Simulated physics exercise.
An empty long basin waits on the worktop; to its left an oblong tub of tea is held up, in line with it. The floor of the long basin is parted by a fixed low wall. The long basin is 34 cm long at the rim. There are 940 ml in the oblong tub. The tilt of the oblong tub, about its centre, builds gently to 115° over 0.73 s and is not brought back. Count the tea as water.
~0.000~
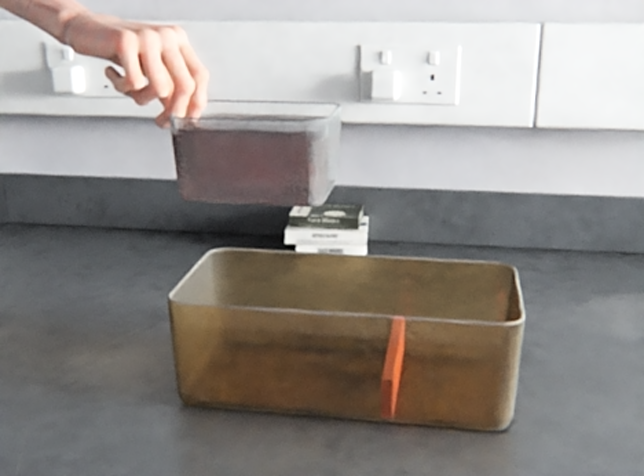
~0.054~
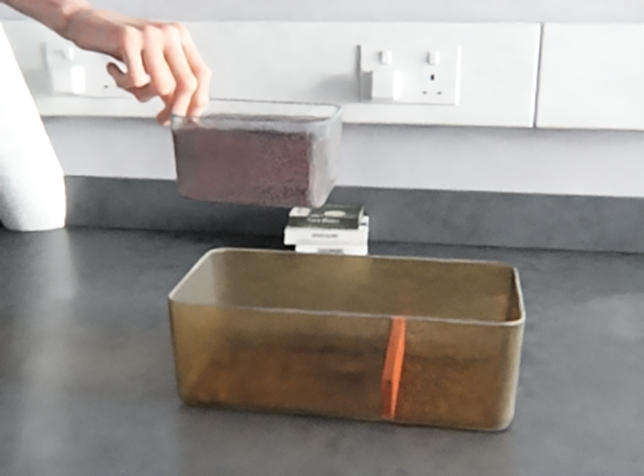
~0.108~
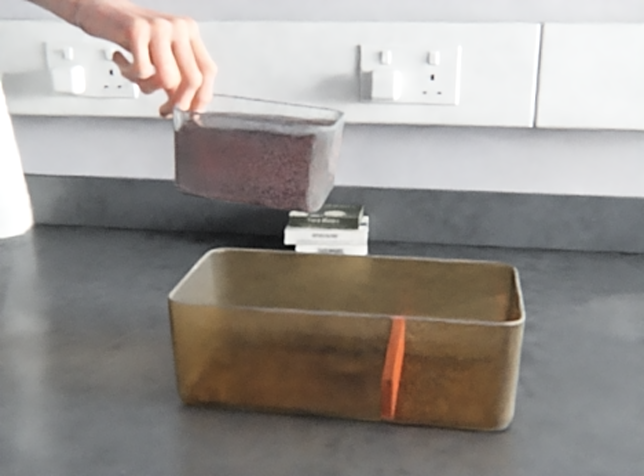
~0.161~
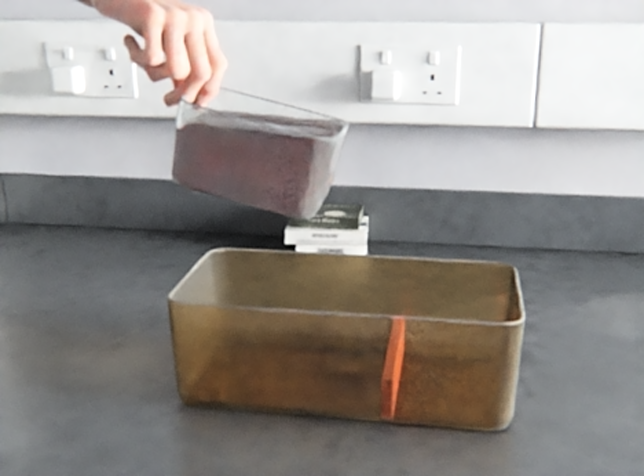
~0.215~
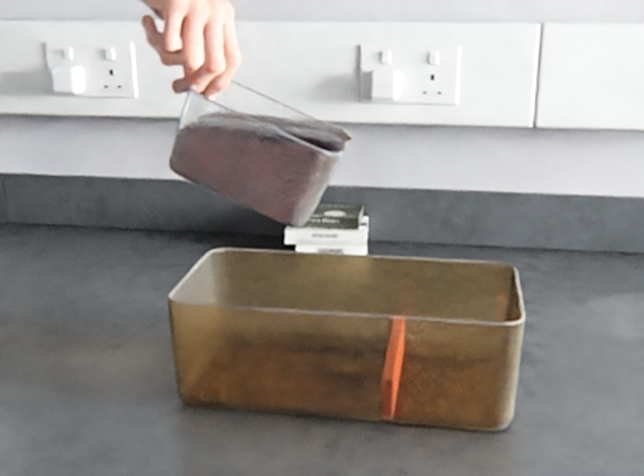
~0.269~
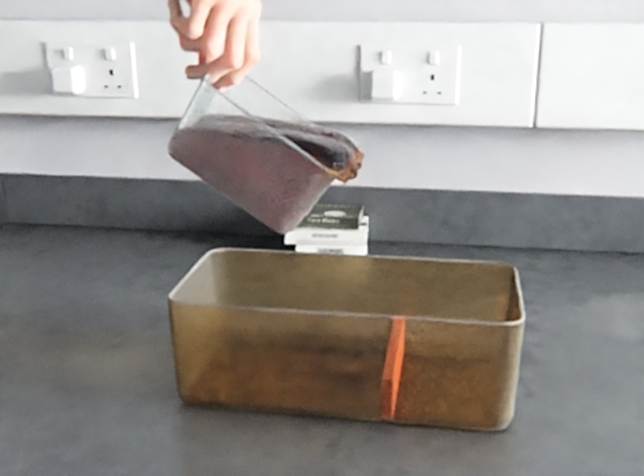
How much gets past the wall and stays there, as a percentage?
The far part has some 41 per cent.
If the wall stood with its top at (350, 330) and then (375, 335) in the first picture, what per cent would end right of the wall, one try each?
In turn about 75 and 55 per cent.
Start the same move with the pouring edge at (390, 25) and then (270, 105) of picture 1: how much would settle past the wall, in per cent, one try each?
First 65, then 15 per cent.
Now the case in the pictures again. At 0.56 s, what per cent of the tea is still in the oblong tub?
Some 18 per cent.
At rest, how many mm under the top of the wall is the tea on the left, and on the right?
Some 26 mm on the left and 20 mm on the right.
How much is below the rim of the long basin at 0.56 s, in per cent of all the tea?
Near 50 in a hundred.
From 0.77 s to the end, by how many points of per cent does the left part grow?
Near 7 in a hundred.
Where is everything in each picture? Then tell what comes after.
Tilt 0°; pouring edge (335, 114); surface from (188, 120) to (333, 125); the long basin's rim runs from (190, 274) to (519, 293); the wall's top is at (394, 346), in the first picture.
Tilt 2°; pouring edge (336, 116); surface from (189, 120) to (334, 126), in the second picture.
Tilt 6°; pouring edge (339, 123); surface from (191, 118) to (336, 128), in the third picture.
Tilt 13°; pouring edge (342, 133); surface from (193, 119) to (340, 131), in the fourth picture.
Tilt 23°; pouring edge (344, 148); surface from (194, 120) to (346, 140); 1 per cent is over the edge, in the fifth picture.
Tilt 34°; pouring edge (343, 165); surface from (192, 122) to (342, 151); 7 per cent is over the edge, in the sixth picture.
After 0.56 s the tilt is 100° and 17 per cent is still to pour, 13 is left of the wall and 37 right of it.
After 0.77 s the tilt is 115° and 2 per cent is still to pour, 49 is left of the wall and 38 right of it.
After 0.99 s the tilt is 115° and 0 per cent is still to pour, 55 is left of the wall and 41 right of it.
After 1.23 s the tilt is 115° and 0 per cent is still to pour, 56 is left of the wall and 41 right of it.
In the end 56 per cent lies left of the wall, 41 right of it and 3 outside.
